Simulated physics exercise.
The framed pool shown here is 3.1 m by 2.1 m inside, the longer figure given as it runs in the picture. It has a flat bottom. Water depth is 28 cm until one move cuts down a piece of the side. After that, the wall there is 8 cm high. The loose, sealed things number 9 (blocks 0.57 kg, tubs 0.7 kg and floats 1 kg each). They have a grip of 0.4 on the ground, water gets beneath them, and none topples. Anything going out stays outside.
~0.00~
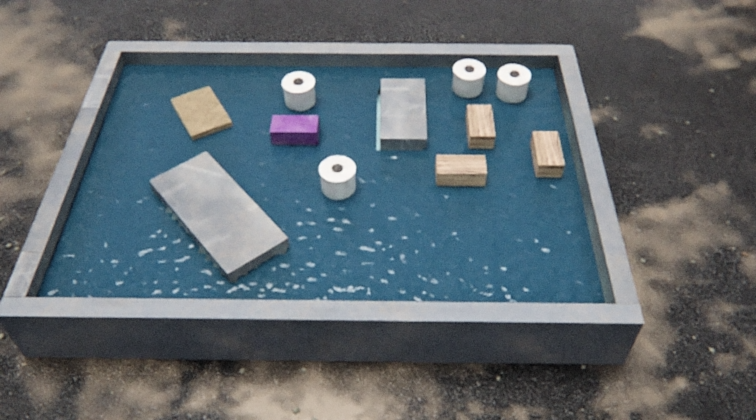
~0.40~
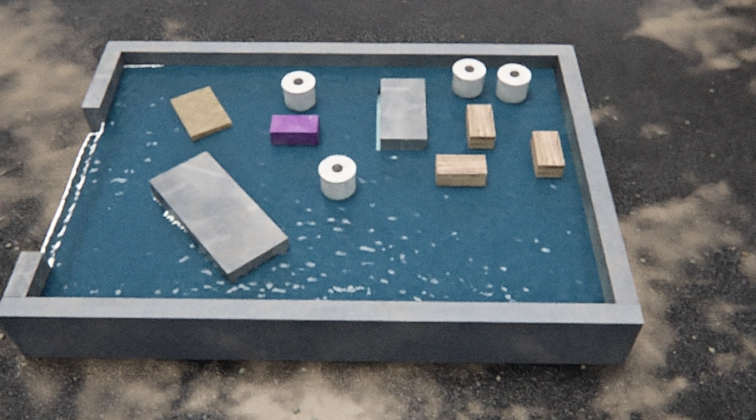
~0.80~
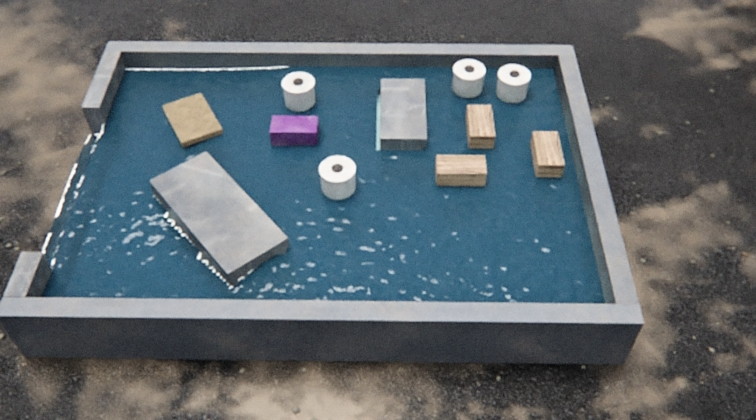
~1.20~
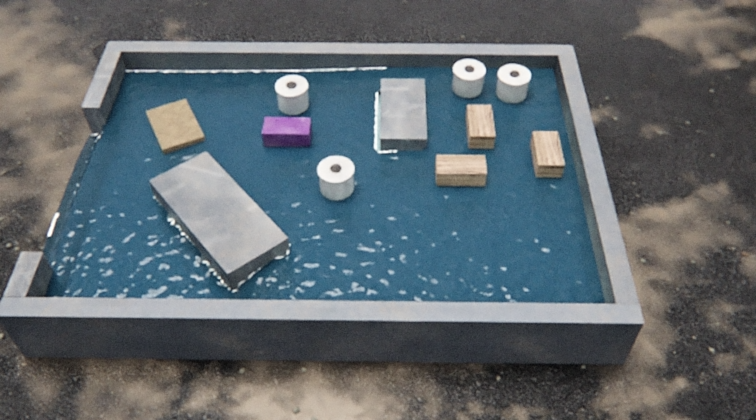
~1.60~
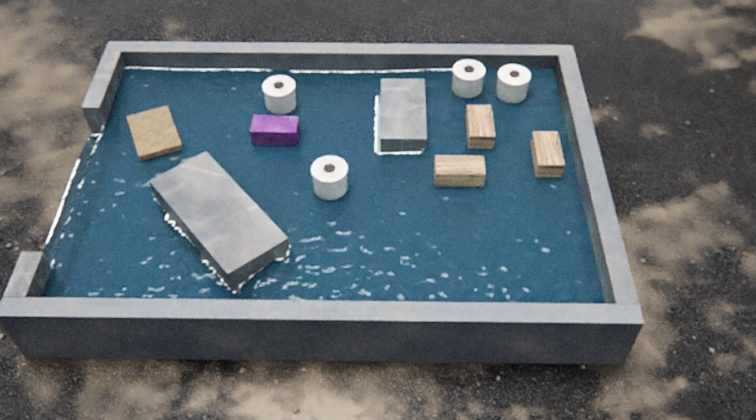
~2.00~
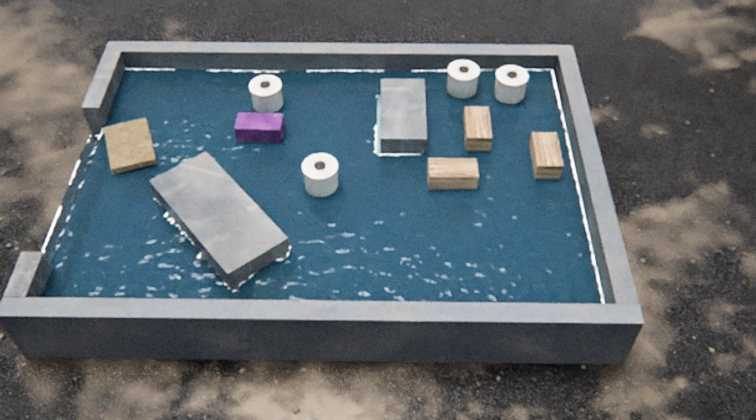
A rectangular grey-walled pool of blue water sits on dark, patchily lit ground, seen from above at an angle by a still camera. A large grey slab lies at left, a smaller one upper right of centre, among a tan square, a purple block, four white cylinders and three wooden blocks. A gap opens in the left wall, then the tan, purple and nearby white pieces drift left, the right-hand ones shifting slightly last.
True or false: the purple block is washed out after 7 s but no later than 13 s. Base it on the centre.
False, earlier than 7 s.
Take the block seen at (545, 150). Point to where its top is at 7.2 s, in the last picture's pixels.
Estimated pixel: About (533, 170).
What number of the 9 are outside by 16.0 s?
My tally comes to 4.
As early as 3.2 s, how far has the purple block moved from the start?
Displacement by then near 80 cm.
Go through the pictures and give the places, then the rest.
The purple block at (295, 124) floats; 28 cm deep round most things; 0 of 9 have shifted, in the first picture.
The purple block at (295, 124) floats; 28 cm deep round most things; 0 of 9 have shifted, in the second picture.
The purple block at (294, 124), afloat; about 1590 L in view; 1 of 9 have shifted, in the third picture.
The purple block at (287, 126) floats, 5 cm from its start; 28 cm deep round most things; 2 of 9 have shifted, in the fourth picture.
The purple block at (274, 124) floats, 14 cm from its start; about 1500 L in view; 4 of 9 have shifted, in the fifth picture.
The purple block at (259, 121) floats, 25 cm from its start; about 1460 L in view; 4 of 9 have shifted, in the sixth picture.
After 3.2 s the purple block is near (189, 120), 0.7 m from its start, afloat; 1 of 9 are out; 8 afloat.
After 7.2 s the purple block has gone out (at 5.0 s); 3 of 9 are out; 6 afloat.
After 12.0 s the purple block has gone out (at 5.0 s); 4 of 9 are out; 5 afloat.
After 16.0 s the purple block has gone out (at 5.0 s); 4 of 9 are out; 5 afloat.
